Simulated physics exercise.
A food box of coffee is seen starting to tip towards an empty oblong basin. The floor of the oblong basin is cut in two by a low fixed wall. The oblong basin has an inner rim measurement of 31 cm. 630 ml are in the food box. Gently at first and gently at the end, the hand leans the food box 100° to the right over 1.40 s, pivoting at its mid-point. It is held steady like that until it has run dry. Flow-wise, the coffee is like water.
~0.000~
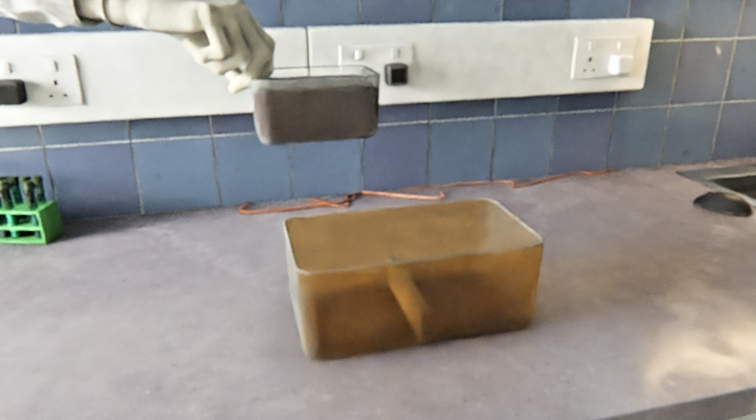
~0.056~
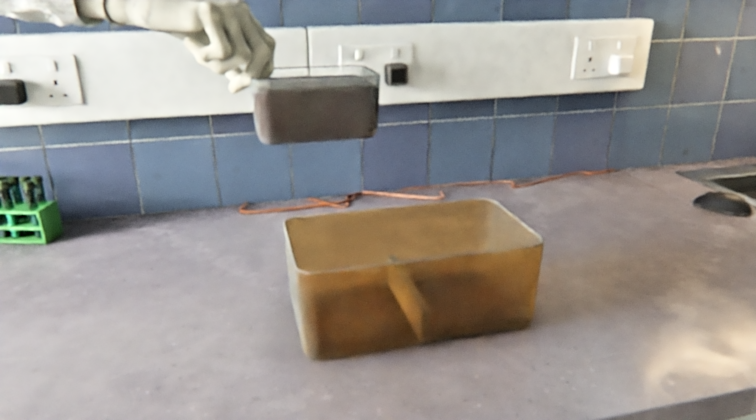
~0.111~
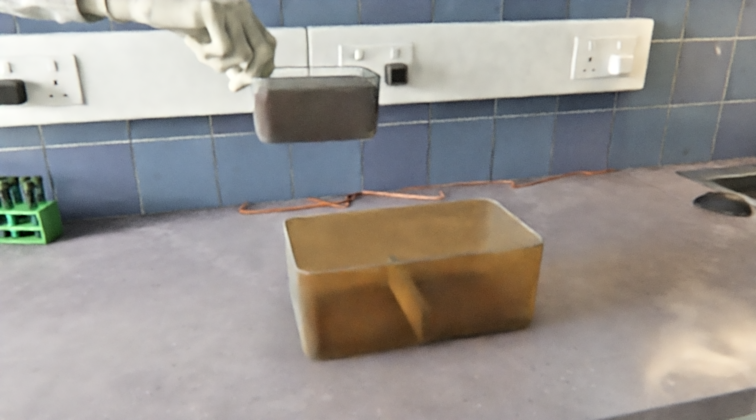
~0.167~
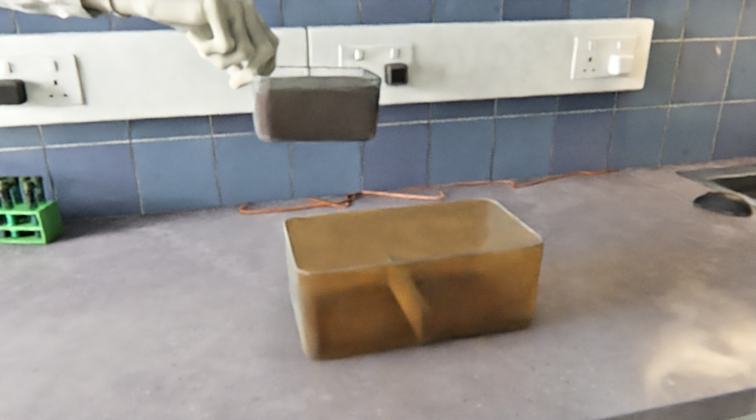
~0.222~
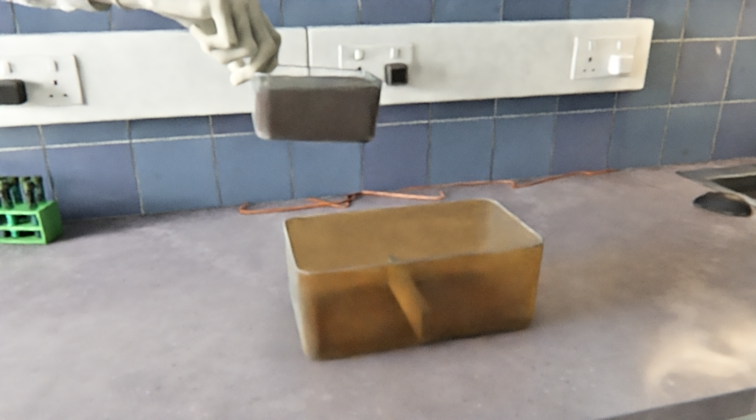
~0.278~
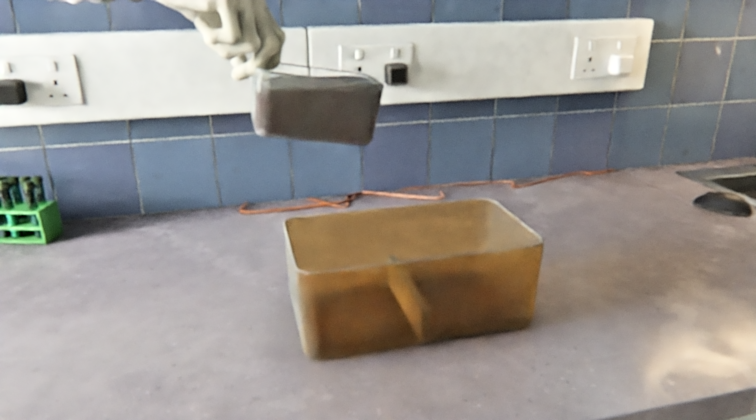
A gloved hand held a small, dark-filled container above an empty brownish oblong basin on the counter, keeping it almost level at first, then slowly leaned it slightly to the right.
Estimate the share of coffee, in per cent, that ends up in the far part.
About 74 per cent.
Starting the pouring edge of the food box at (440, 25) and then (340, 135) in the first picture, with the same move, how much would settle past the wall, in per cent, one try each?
I'd expect close to 80 per cent and then close to 30 per cent.
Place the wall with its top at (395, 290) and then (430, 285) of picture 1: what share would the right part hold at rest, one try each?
Result: 80 per cent, then 60 per cent.
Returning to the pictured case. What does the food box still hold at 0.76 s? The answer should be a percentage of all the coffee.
At that time about 52 in a hundred parts are still held.
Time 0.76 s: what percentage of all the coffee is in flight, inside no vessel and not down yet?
32 %.
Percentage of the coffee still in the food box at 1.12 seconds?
About 12 percent.
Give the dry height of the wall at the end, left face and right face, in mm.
Left about 40 mm, right about 26 mm.
After 0.76 s the tilt is 57° and 52 per cent is still to pour, 2 is left of the wall and 13 right of it.
After 1.12 s the tilt is 91° and 12 per cent is still to pour, 7 is left of the wall and 73 right of it.
After 1.49 s the tilt is 100° and 1 per cent is still to pour, 22 is left of the wall and 74 right of it.
After 1.90 s the tilt is 100° and 0 per cent is still to pour, 24 is left of the wall and 75 right of it.
In the end 24 per cent lies left of the wall, 74 right of it and 1 outside.
